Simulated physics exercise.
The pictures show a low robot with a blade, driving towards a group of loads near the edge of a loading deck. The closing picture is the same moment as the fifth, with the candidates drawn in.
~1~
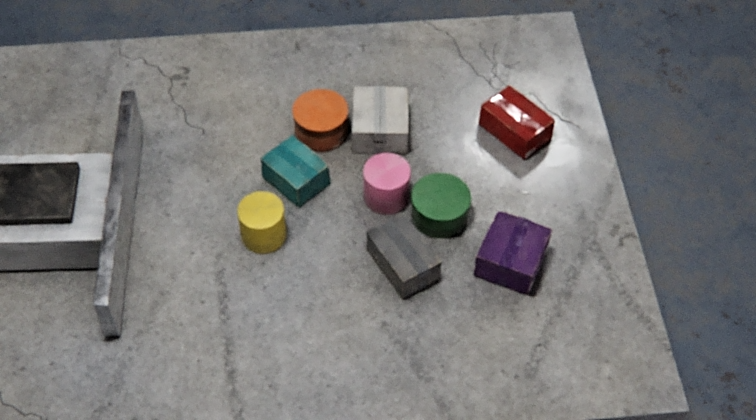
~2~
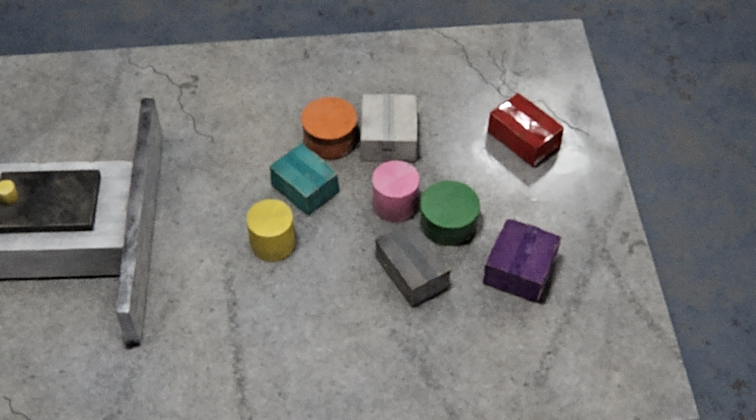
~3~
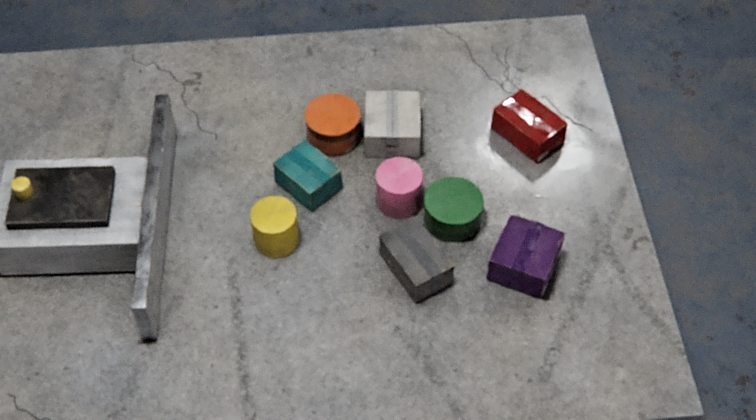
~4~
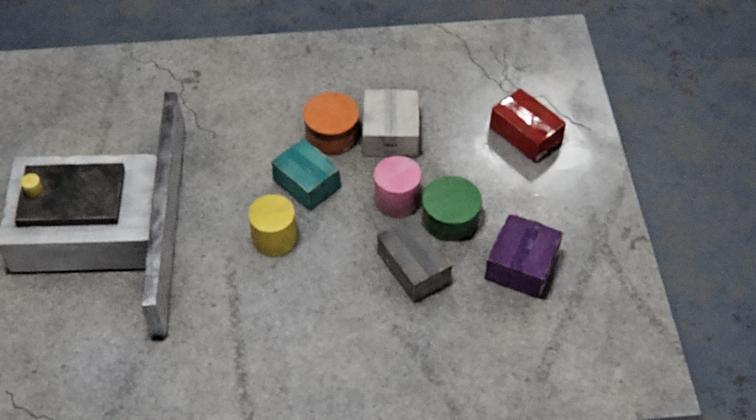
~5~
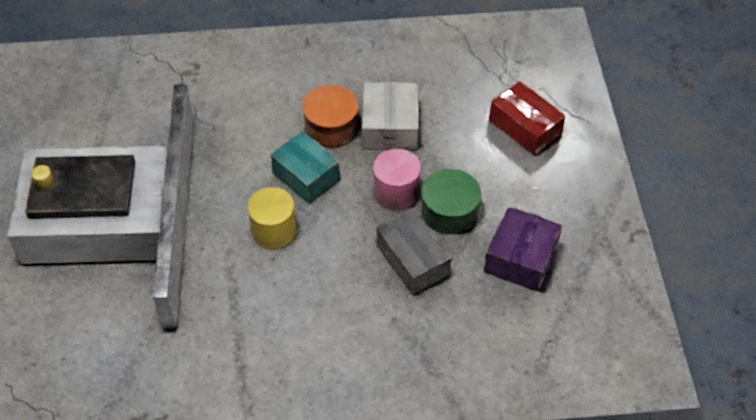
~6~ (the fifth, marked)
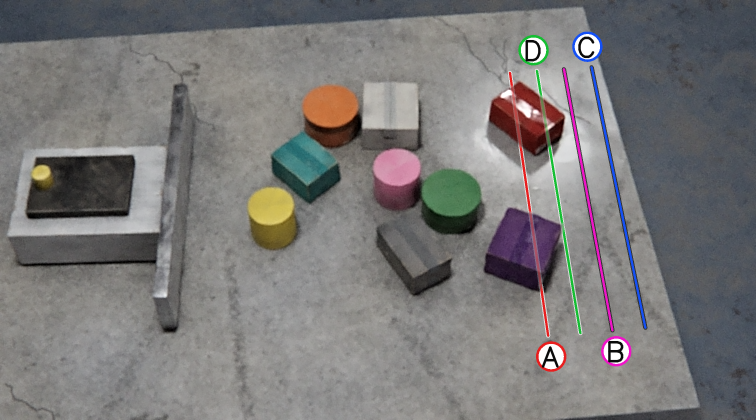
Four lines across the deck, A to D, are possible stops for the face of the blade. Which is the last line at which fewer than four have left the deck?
It can go as far as D.
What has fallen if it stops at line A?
The red box goes over.
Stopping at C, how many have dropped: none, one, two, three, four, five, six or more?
By then, six or more.
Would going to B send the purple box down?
Yes.
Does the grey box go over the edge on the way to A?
No.
On the marked copy, A at (527, 192); B at (586, 188); C at (616, 186); D at (557, 190).
Following D. Soon after the start, robot (232, 174); orange pail (348, 116); white parcel (403, 116).
Later, robot (373, 164); red box (580, 121); white parcel (530, 107).
In the end, robot (479, 157); red box over the edge; white parcel over the edge; two fallen.
As for the rest, A is within the limit but short; B drops five; C drops eight.
